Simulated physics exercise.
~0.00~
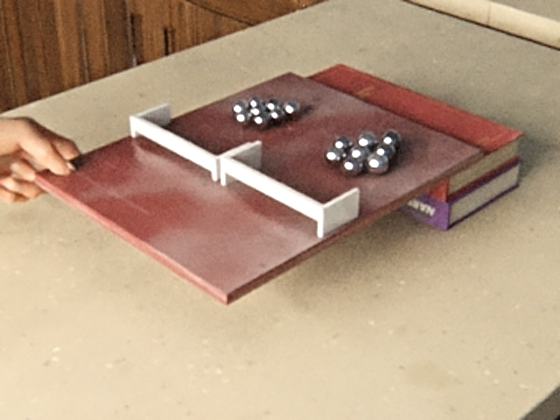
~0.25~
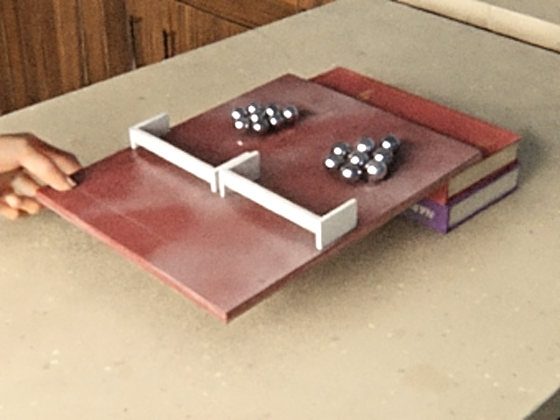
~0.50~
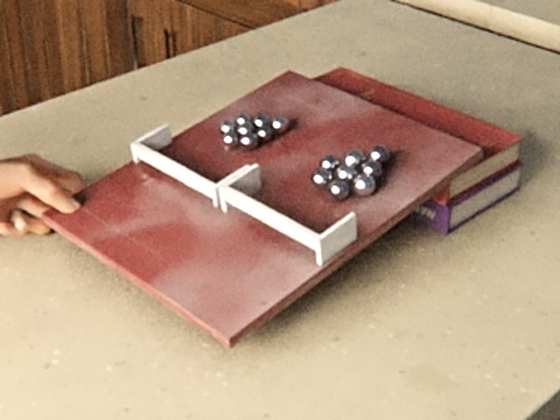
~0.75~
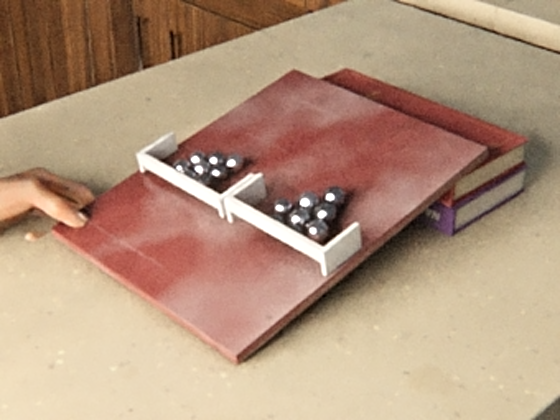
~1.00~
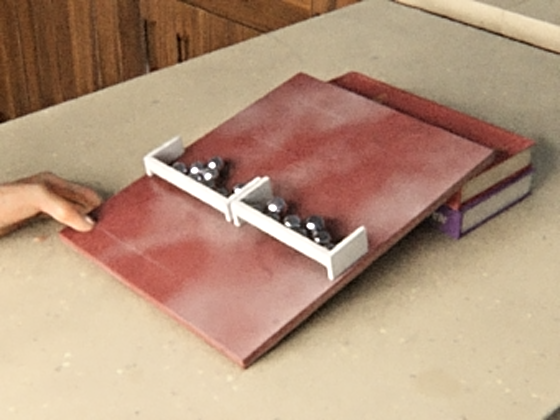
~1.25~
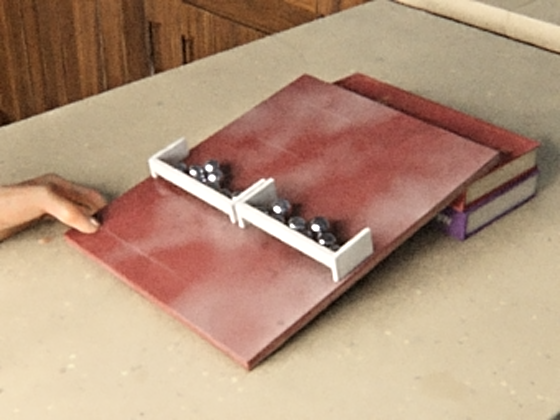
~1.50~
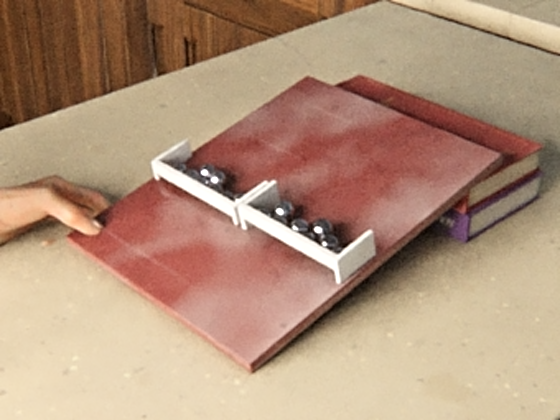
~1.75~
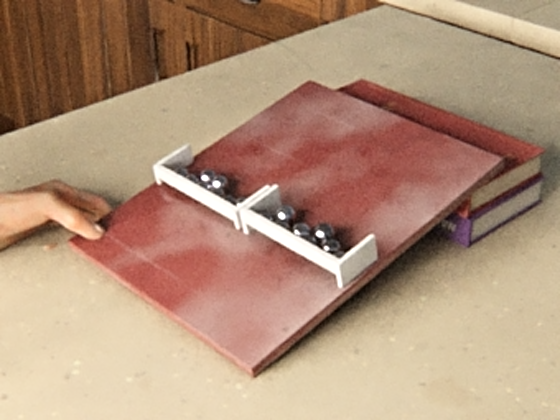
On a counter, a hand lowers a tilted red board and metallic balls roll against white bars.
